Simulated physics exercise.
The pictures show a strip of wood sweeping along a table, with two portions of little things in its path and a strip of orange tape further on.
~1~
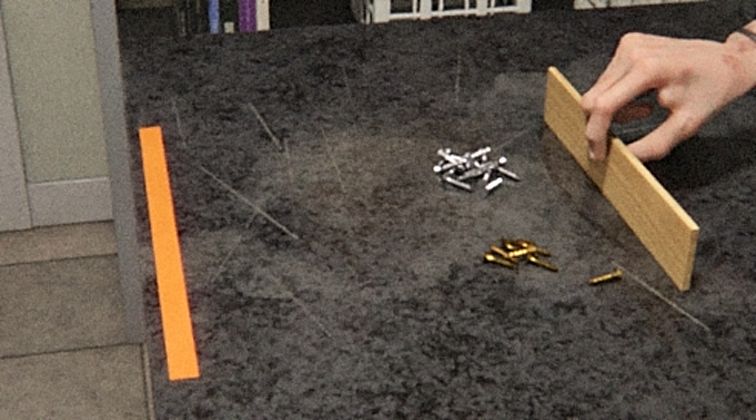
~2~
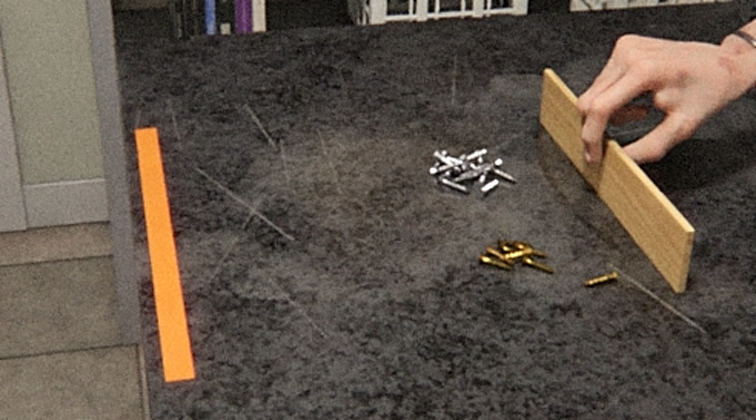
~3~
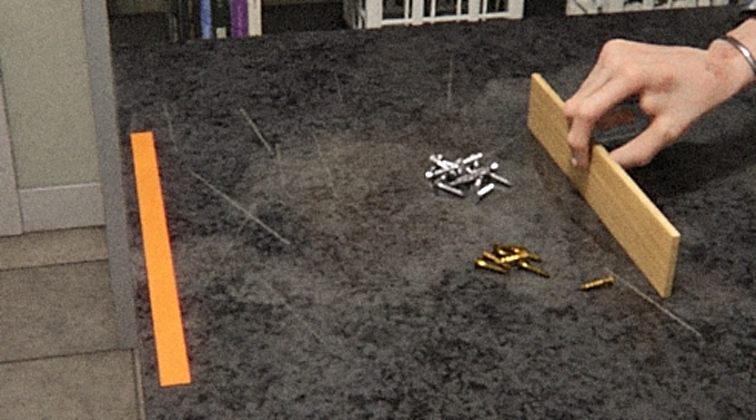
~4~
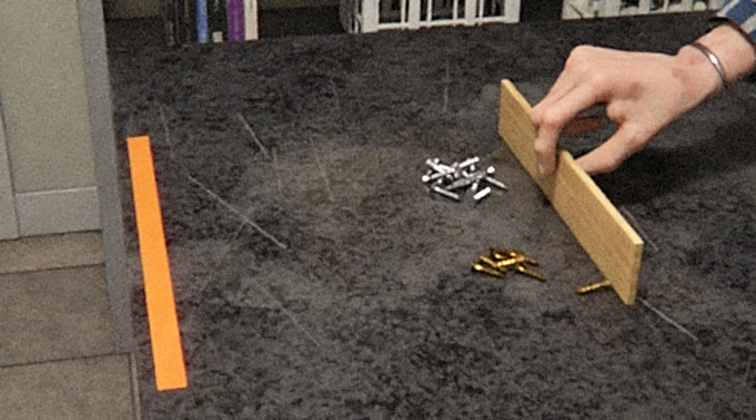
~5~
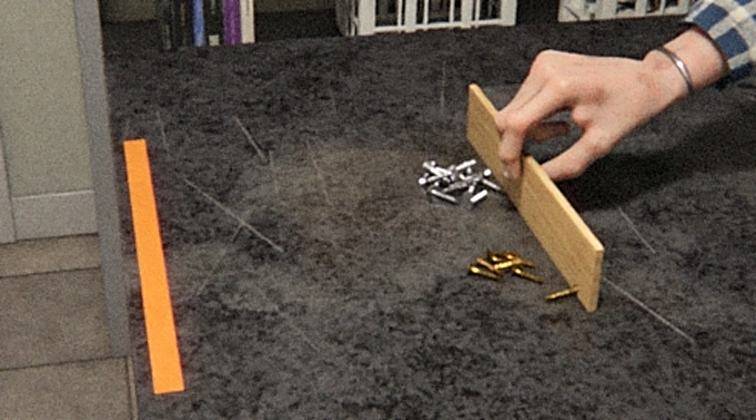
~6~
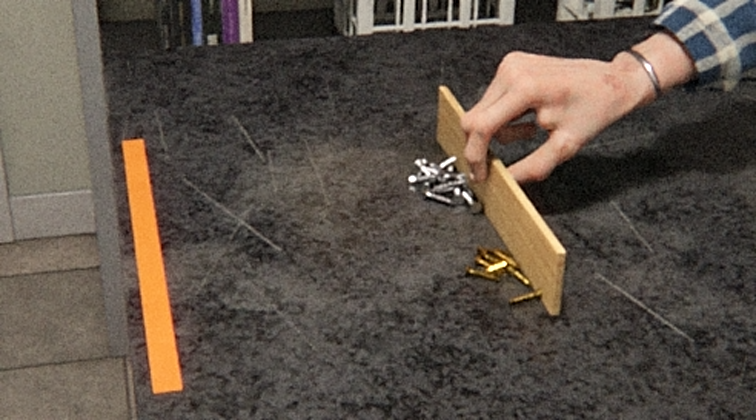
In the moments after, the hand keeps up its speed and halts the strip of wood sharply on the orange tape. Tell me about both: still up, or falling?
Here the nearer portion partly drops off, and the farther portion partly drops off.
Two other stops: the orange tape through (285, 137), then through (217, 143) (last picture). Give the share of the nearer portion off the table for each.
First some 0, then 0 per cent.
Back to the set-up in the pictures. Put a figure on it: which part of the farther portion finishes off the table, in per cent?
About 100 per cent.
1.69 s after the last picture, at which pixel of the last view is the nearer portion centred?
Roughly at (131, 313).
Then, 0.84 s on from there, strip of wood still moving, near (313, 175); nearer portion all on the table, its front near (319, 300); farther portion all on the table, its front near (264, 198).
Then, 1.69 s on from there, strip of wood stopped at the orange tape; nearer portion near a quarter over the edge; farther portion near half over the edge.
Then, 1.97 s on from there, strip of wood stopped at the orange tape; nearer portion the bulk over the edge; farther portion the whole lot over the edge.
In the end, strip of wood stopped at the orange tape; nearer portion the bulk over the edge; farther portion the whole lot over the edge.
